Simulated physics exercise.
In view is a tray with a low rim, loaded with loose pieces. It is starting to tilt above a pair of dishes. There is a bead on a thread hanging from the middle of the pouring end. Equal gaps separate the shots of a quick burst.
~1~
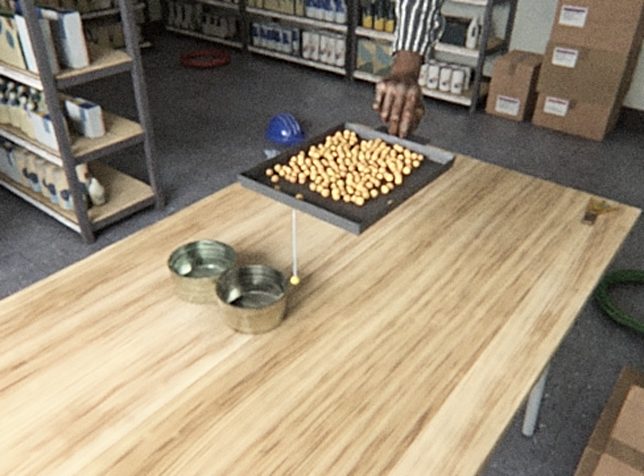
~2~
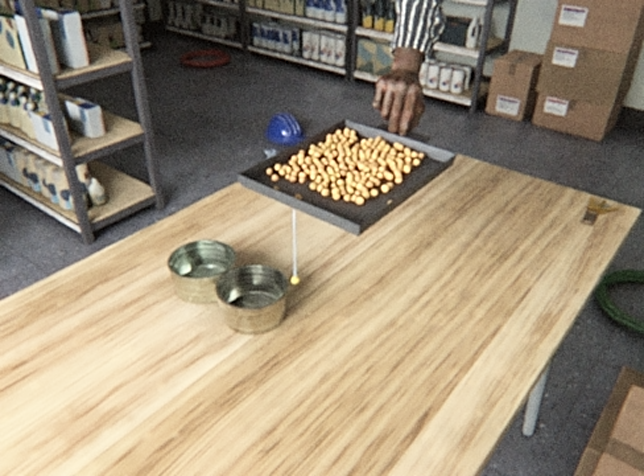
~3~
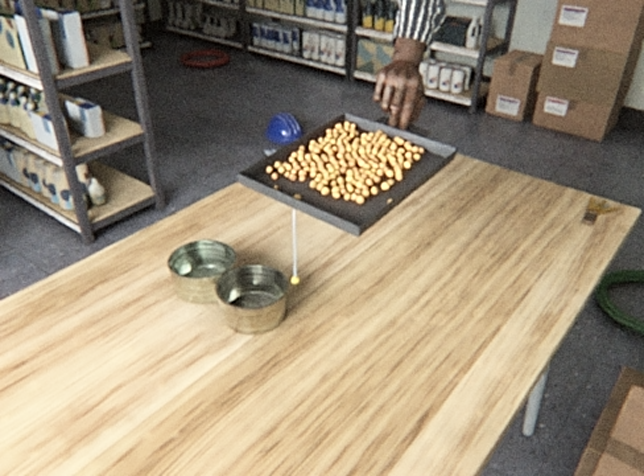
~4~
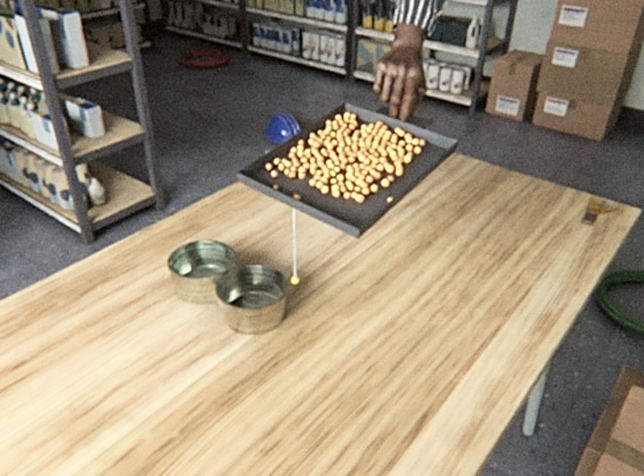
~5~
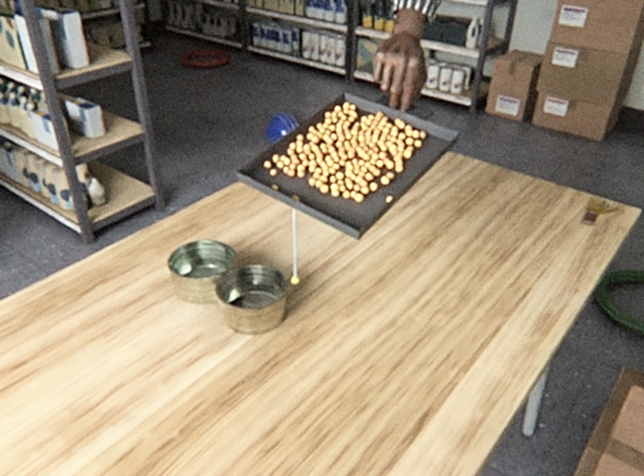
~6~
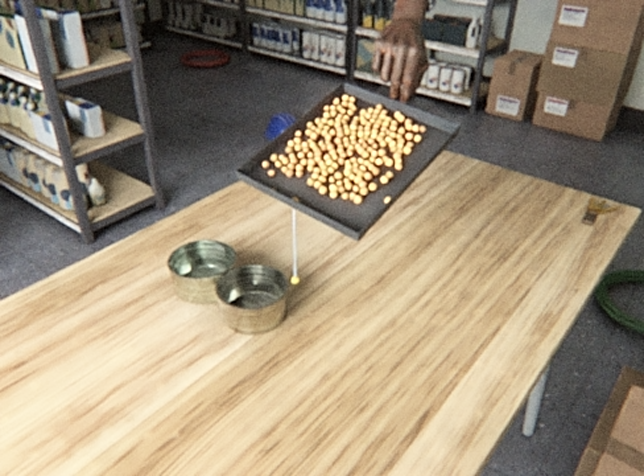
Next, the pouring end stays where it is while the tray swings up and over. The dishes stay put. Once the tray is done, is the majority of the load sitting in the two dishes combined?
I expect the catch to be short of a majority.
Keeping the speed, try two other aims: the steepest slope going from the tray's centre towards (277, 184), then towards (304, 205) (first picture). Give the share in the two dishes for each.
About 50 % and about 40 %.
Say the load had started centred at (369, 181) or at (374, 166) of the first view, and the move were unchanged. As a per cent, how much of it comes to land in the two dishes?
In order, roughly 0 % and 0 %.
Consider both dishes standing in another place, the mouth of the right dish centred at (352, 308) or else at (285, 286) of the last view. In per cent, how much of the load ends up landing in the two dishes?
Trial 1 around 30 percent, trial 2 around 0 percent.
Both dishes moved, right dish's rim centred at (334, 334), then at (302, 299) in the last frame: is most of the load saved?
Result - try one, past the halfway mark; try two, below the halfway mark.
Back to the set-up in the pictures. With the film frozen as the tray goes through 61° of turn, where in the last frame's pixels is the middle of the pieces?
The middle of the pieces shows up near (327, 205).
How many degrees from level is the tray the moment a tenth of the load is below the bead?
It sits at roughly 65°.
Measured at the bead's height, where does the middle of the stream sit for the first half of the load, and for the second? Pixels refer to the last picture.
About (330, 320) to begin with, then about (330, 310).
Just after the last frame, tray tipped steeply; the larger part on the tray; about a tenth outside both; about a tenth in the air.
A moment on, tray tipped past a quarter turn; about a tenth on the tray; just a few in the right dish; roughly half outside both; roughly a quarter in the air.
Further on, tray tipped past a quarter turn; just a few in the right dish; almost all outside both.
When it is over, tray tipped past a quarter turn; just a few in the right dish; not one in the left dish; almost all outside both.
